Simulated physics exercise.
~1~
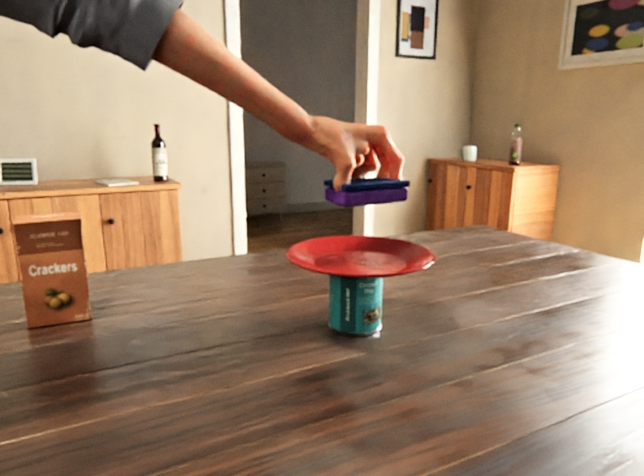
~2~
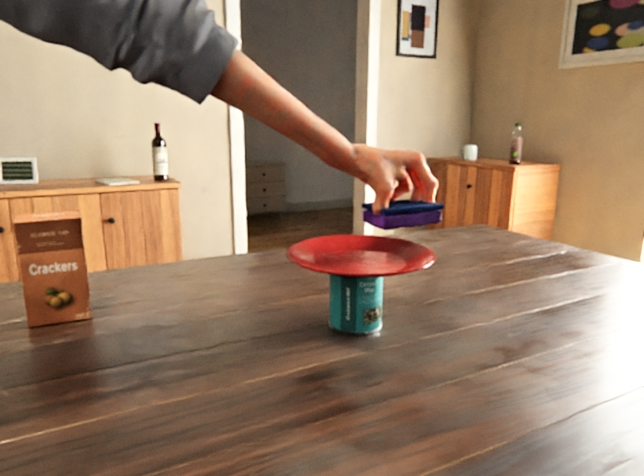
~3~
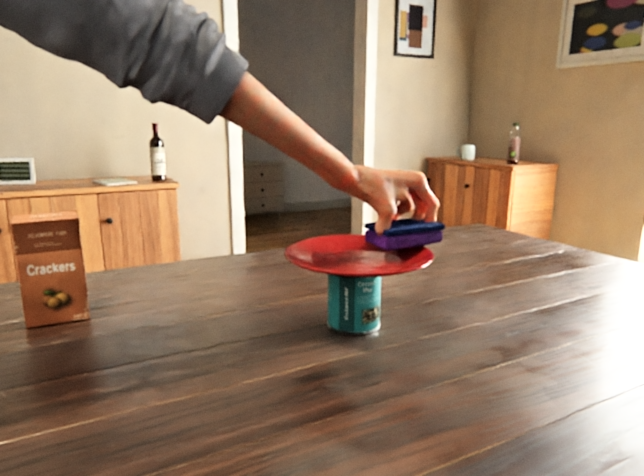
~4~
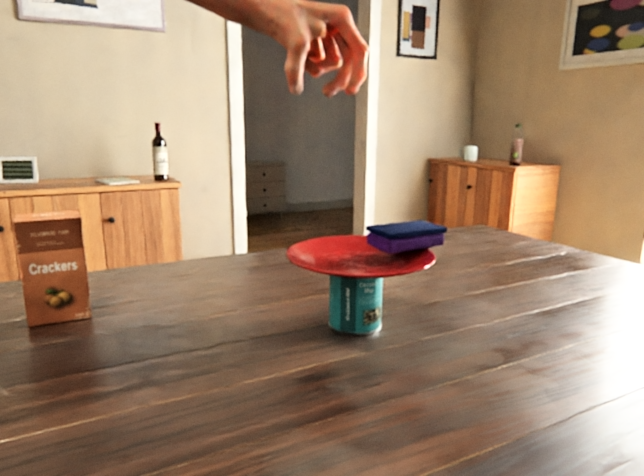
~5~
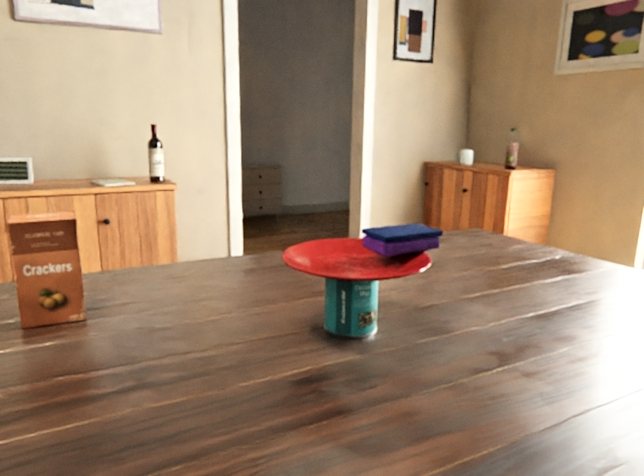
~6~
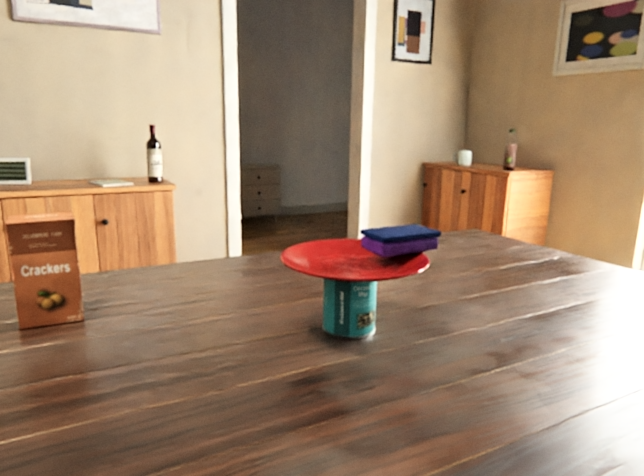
On a wooden table, a hand sets a purple sponge on a balanced red plate, which holds.
